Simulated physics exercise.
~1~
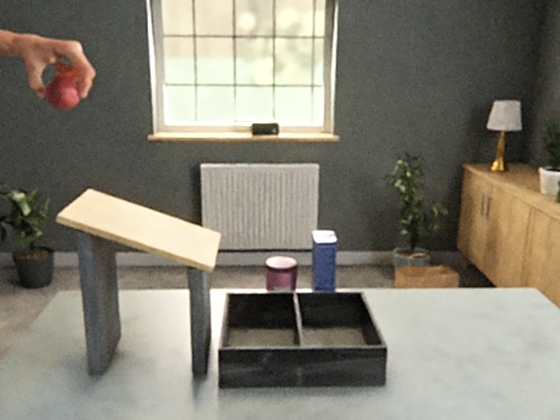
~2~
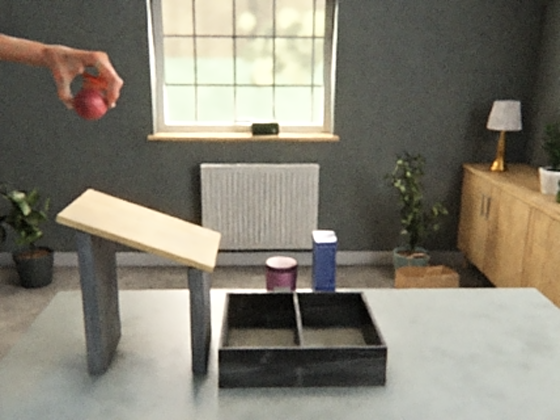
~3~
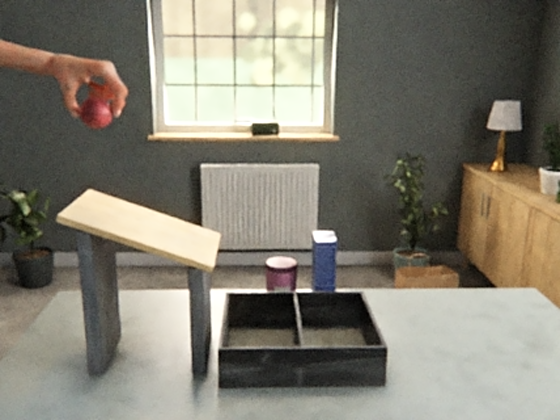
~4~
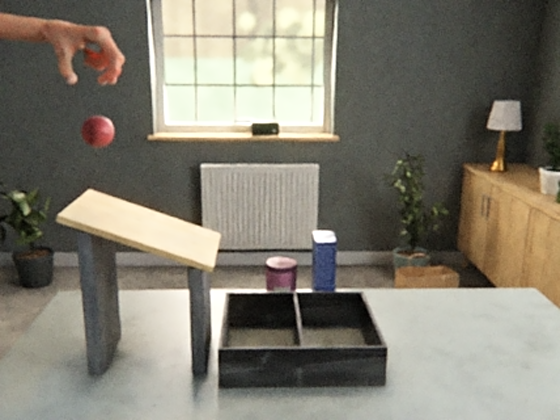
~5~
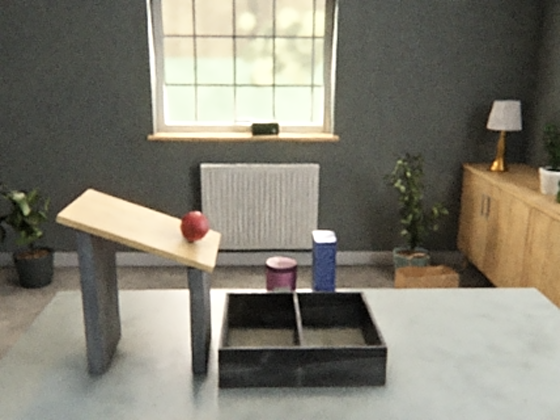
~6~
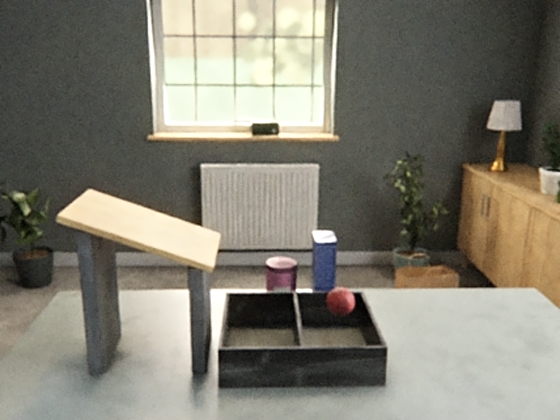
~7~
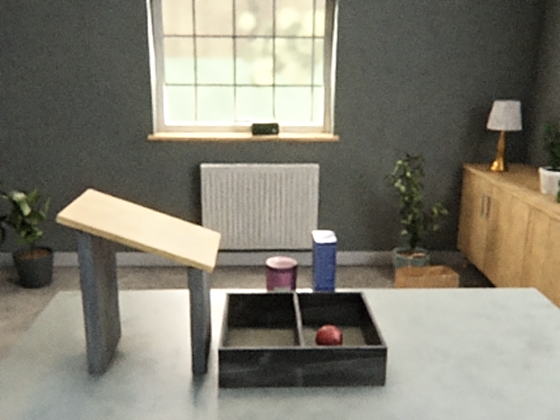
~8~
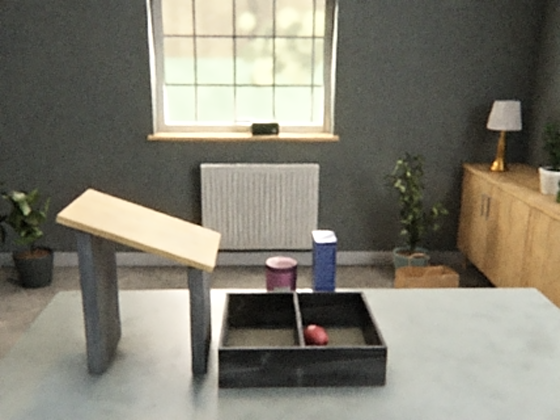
A hand holding a red ball moves right from the upper left of a grey-walled room, seen from the front across a pale tabletop. Below it stands a wooden ramp on dark supports, sloping down to the right toward a black tray with two bays, with a pink jar and a blue carton behind the tray. The hand lowers the ball slightly, lets go and draws back. The ball drops to the ramp and travels down toward its lower end. It then passes over the nearer bay and drops into the farther, right-hand one, shifting left to end near the divider.
